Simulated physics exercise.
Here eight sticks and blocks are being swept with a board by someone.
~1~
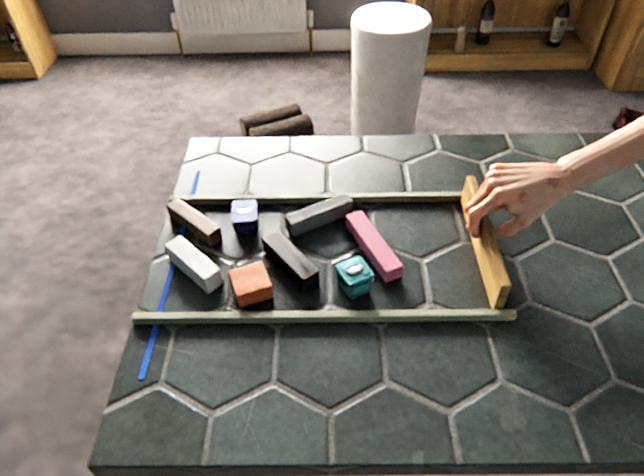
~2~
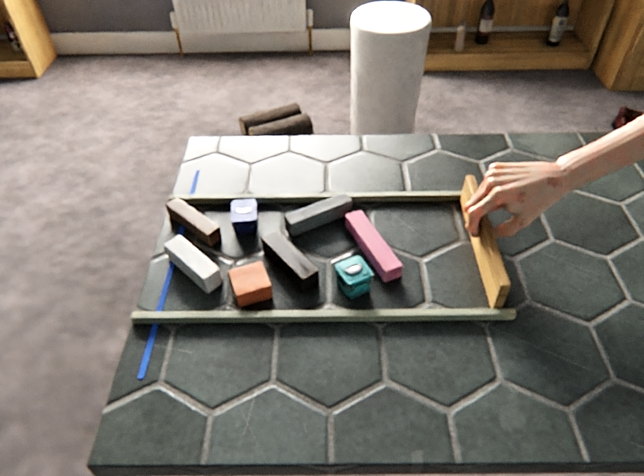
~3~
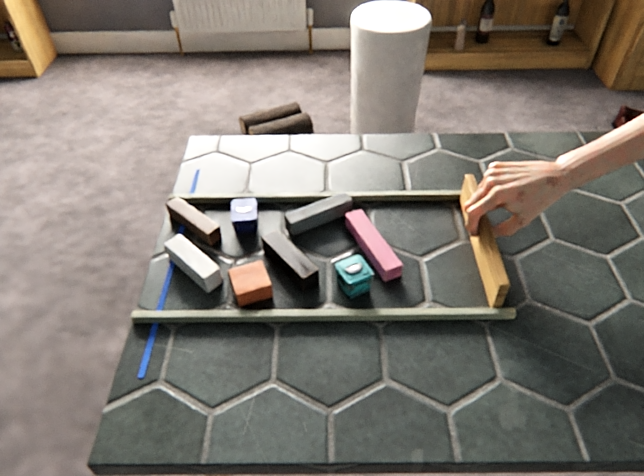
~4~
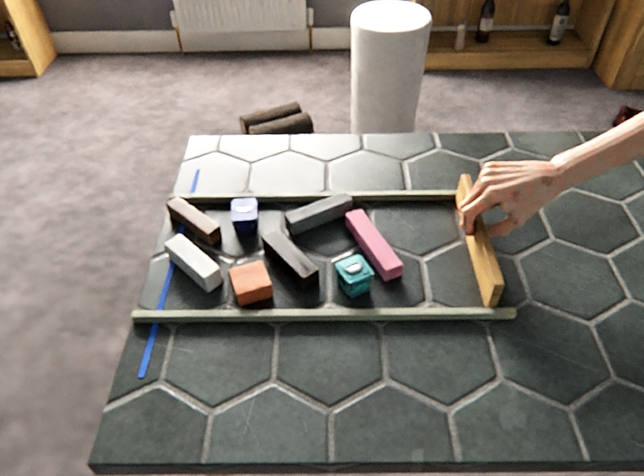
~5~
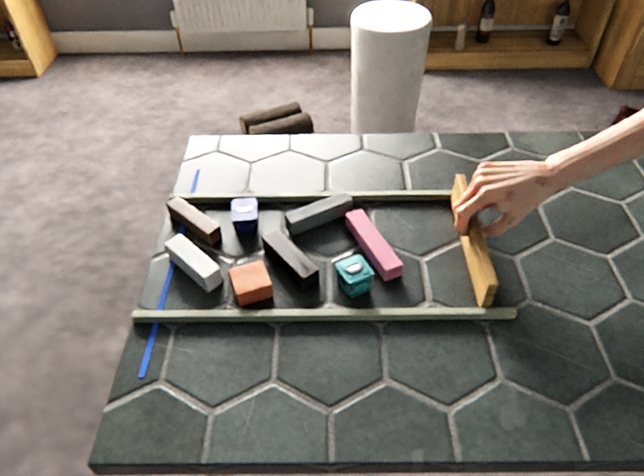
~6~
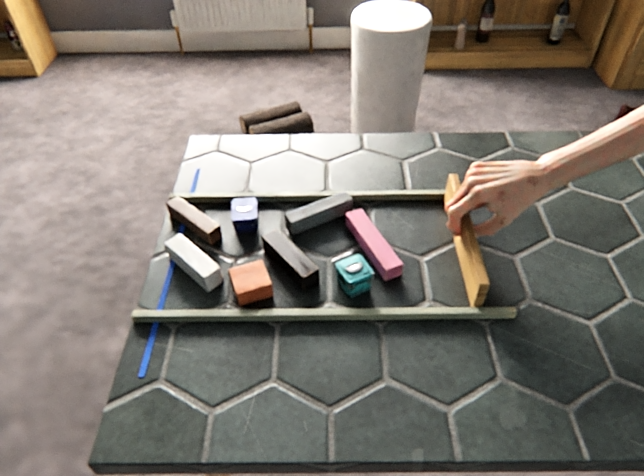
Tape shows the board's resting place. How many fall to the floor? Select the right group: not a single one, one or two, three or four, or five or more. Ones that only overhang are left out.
Looks like at least five of them go over the edge.
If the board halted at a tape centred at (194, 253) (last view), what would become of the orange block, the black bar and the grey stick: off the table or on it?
The outcome is that the orange block goes down, the black bar does not come off and the grey stick does not come off.
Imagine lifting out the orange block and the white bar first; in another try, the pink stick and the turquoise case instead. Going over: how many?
First 4, then 4.
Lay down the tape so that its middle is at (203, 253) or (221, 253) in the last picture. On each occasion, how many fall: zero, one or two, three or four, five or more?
Counts, in turn - three to four; either one or two.
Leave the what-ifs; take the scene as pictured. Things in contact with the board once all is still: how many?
At rest, 2 are in contact.
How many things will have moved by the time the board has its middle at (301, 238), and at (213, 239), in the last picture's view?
Counts: 7 / 8.
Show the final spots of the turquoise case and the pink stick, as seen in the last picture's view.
Roughly at (146, 291) and at (165, 247), in that order.
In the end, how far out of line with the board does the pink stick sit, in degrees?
I'd estimate about 0 degrees.
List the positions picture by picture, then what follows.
The first frame shows brown bar (194, 222); white bar (194, 264); blue case (245, 217); board (483, 238); tape (175, 255).
The second frame shows white bar (193, 264); turquoise case (353, 277).
The third frame shows blue case (245, 216); board (482, 237).
The fourth frame shows brown bar (194, 220); orange block (251, 283).
The fifth frame shows white bar (194, 263); grey stick (319, 213).
The sixth frame shows brown bar (194, 220); white bar (194, 262); blue case (245, 216); board (464, 237); tape (175, 253).
Soon after, none off yet; brown bar at rest near (194, 220); white bar at rest near (194, 262); blue case at rest near (245, 216).
Then, none off yet; brown bar moving near (189, 222); white bar moved a little near (163, 255); blue case moved about its own width near (217, 211).
At rest, the number that fall off is five or more; fallen, grey stick, black bar, orange block, blue case, white bar and brown bar.
